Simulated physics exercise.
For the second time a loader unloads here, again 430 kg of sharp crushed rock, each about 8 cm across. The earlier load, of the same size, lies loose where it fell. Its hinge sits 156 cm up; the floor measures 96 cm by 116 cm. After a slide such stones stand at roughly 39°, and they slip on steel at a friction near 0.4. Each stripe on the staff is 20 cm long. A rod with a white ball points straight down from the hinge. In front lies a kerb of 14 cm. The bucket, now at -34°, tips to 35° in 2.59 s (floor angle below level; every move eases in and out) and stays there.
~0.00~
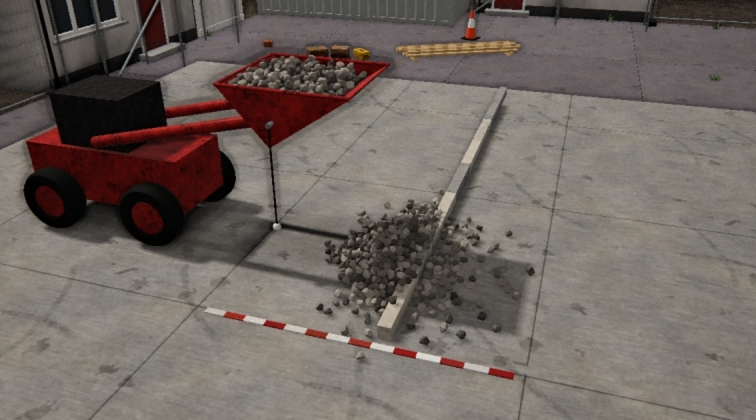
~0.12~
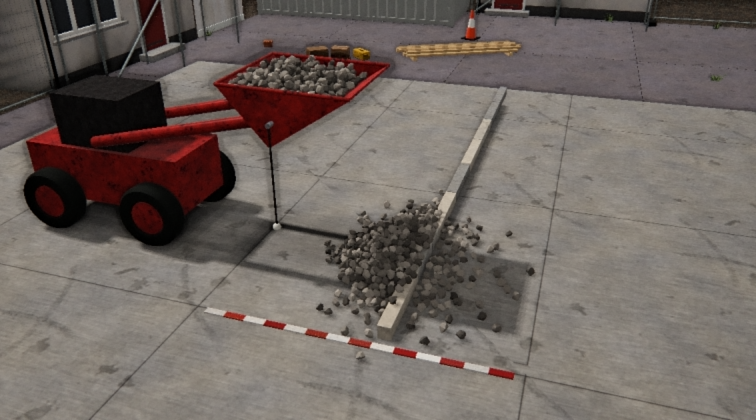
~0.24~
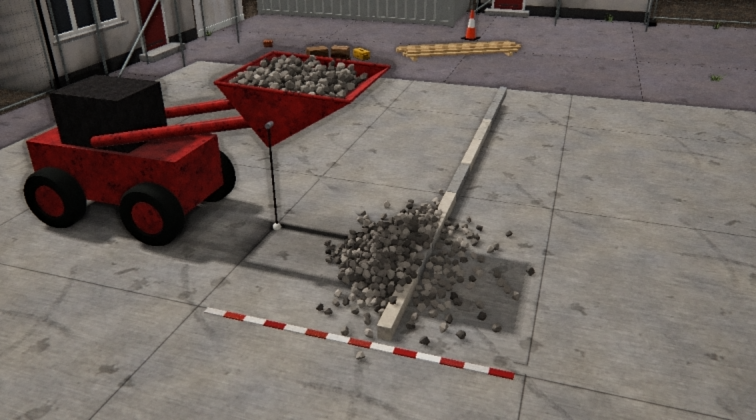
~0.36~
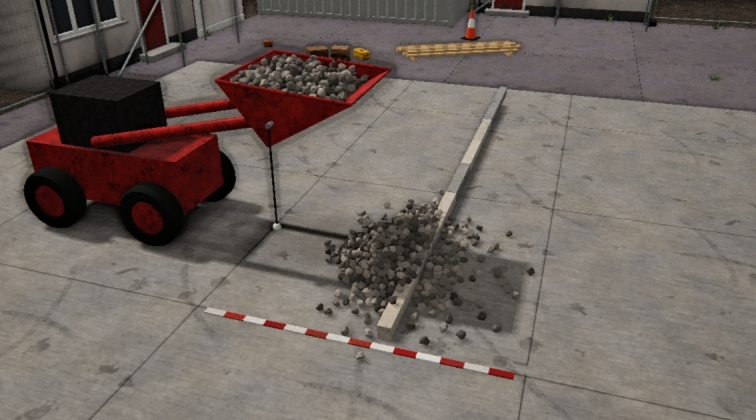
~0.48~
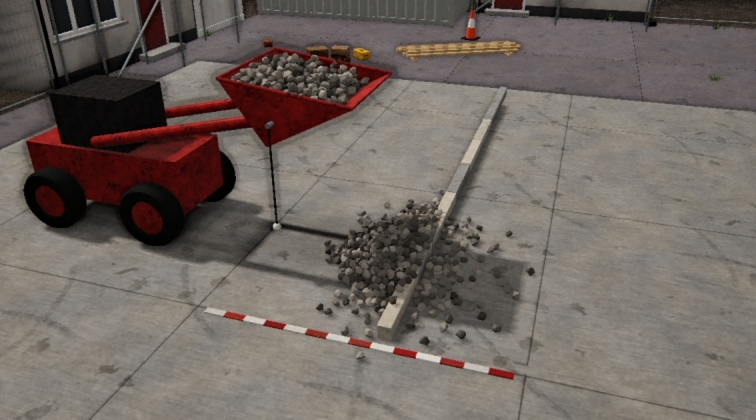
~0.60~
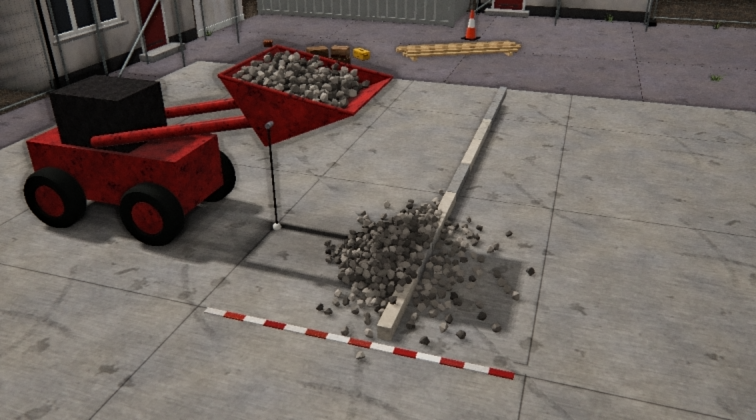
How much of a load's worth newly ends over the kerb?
Roughly 23 per cent of a load more.
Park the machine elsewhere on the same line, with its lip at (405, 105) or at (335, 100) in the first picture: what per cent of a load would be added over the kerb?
About 95 and 5 per cent.
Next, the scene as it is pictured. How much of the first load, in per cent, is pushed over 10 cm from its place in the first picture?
About 10 per cent.
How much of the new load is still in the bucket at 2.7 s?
About 40 per cent.
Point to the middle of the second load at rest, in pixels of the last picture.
Around (391, 238).
After 1.9 s the floor is at 24°; in per cent of one load, 99 in the bucket, 86 on this side of the kerb, 15 over the kerb; the foremost stones are at (505, 284).
After 2.7 s the floor is at 35°; in per cent of one load, 38 in the bucket, 147 on this side of the kerb, 15 over the kerb; the foremost stones are at (505, 284).
After 3.0 s the floor is at 35°; in per cent of one load, 11 in the bucket, 166 on this side of the kerb, 23 over the kerb; the foremost stones are at (505, 284).
After 5.8 s the floor is at 35°; in per cent of one load, 0 in the bucket, 162 on this side of the kerb, 38 over the kerb; the foremost stones are at (509, 277). Net gain over the kerb, 23.
